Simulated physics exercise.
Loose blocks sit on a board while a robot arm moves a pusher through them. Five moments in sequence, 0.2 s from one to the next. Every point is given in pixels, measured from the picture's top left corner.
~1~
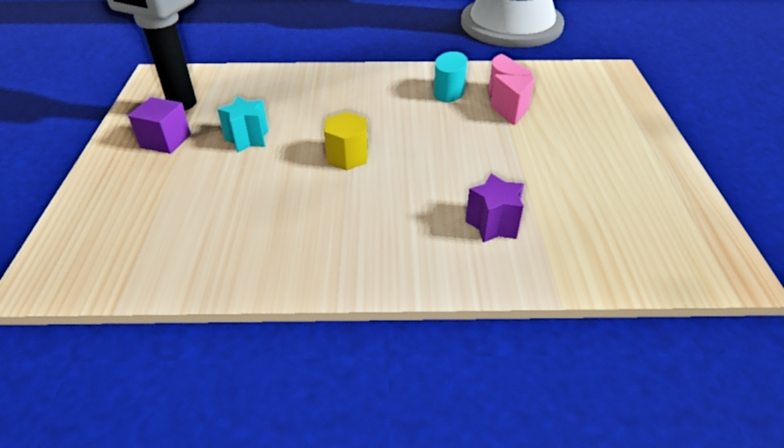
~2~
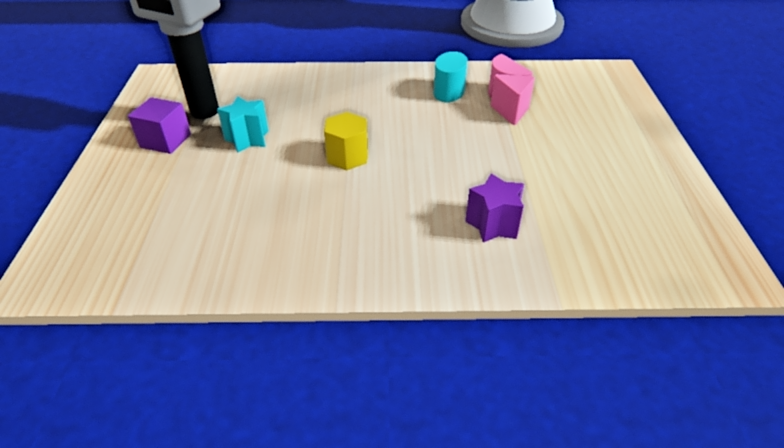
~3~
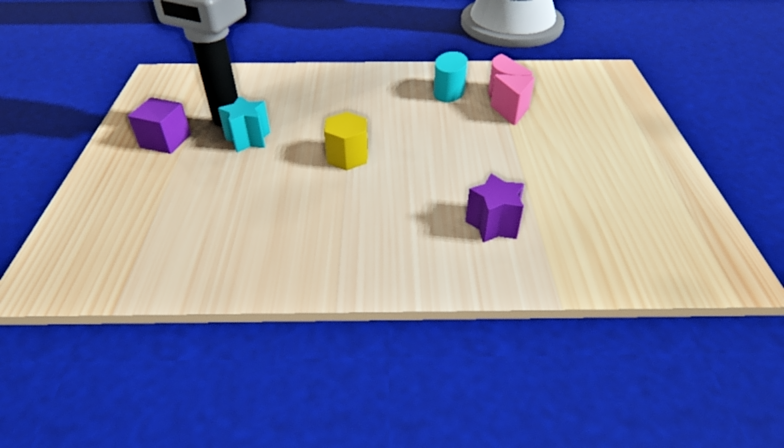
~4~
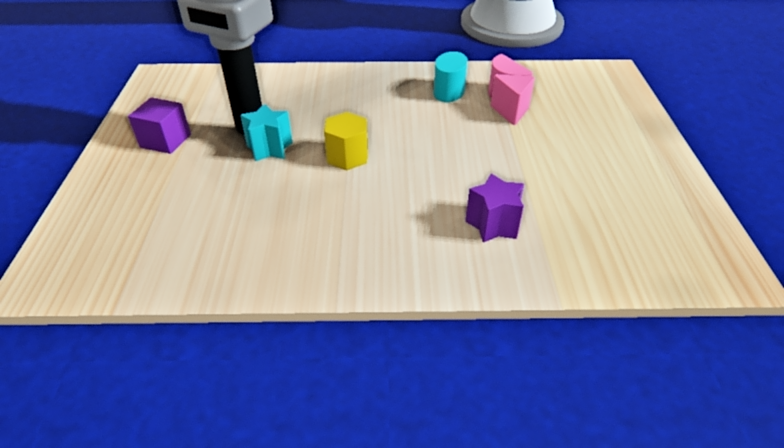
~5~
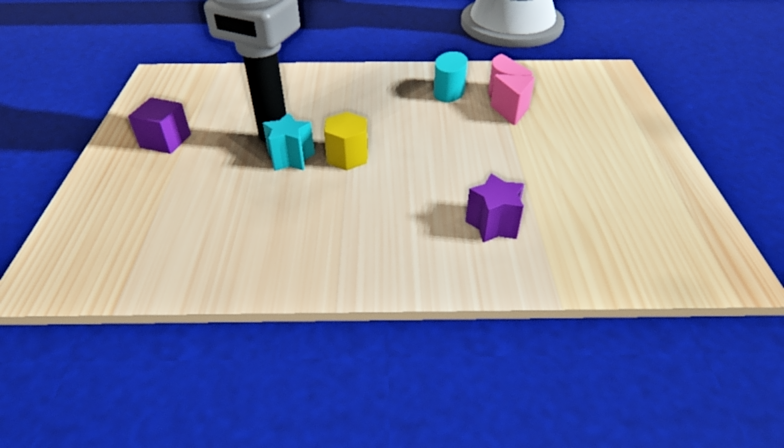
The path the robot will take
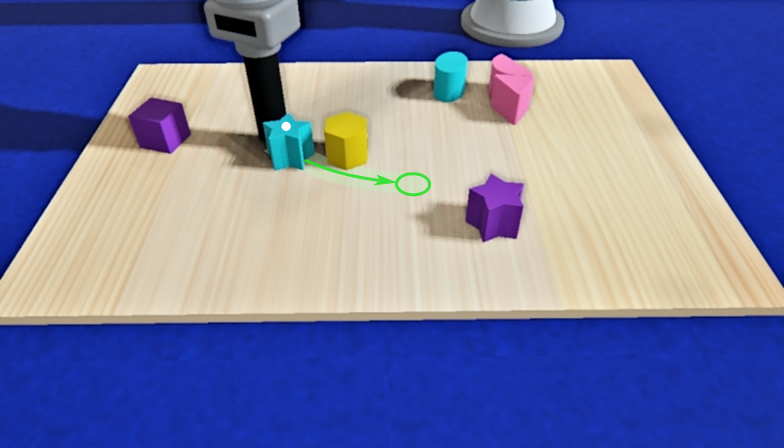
A black pusher moves right and nudges the turquoise star across the board toward the yellow block.
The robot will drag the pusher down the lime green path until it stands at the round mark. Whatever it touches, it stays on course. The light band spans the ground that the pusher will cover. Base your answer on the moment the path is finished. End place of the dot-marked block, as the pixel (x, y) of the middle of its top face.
My best guess is (341, 165).
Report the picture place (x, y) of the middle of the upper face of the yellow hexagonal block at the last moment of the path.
The middle of its upper face should be somewhere near (372, 123).
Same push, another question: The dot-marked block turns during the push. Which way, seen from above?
From above, clockwise.
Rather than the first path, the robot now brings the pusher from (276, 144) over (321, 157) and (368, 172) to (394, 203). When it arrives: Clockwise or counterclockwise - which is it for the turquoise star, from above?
Looking down, it rotates clockwise.
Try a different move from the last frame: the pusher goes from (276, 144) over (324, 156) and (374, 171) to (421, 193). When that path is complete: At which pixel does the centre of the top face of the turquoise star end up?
Pixel (314, 145).
The drawn path runs from (276, 144) by way of (312, 163) and (359, 177) to (413, 184); the dot is on the turquoise star.
What follows on the original path. One third of the way, pusher at (311, 154); turquoise star at (320, 149); yellow hexagonal block at (352, 126), turned 25° anticlockwise.
Two thirds of the way, pusher at (360, 168); turquoise star at (340, 164), turned 60° clockwise; yellow hexagonal block at (371, 124), turned 65° anticlockwise.
At the end, pusher at (413, 175); turquoise star at (341, 165), turned 65° clockwise; yellow hexagonal block at (372, 123), turned 65° anticlockwise; purple star not moved.
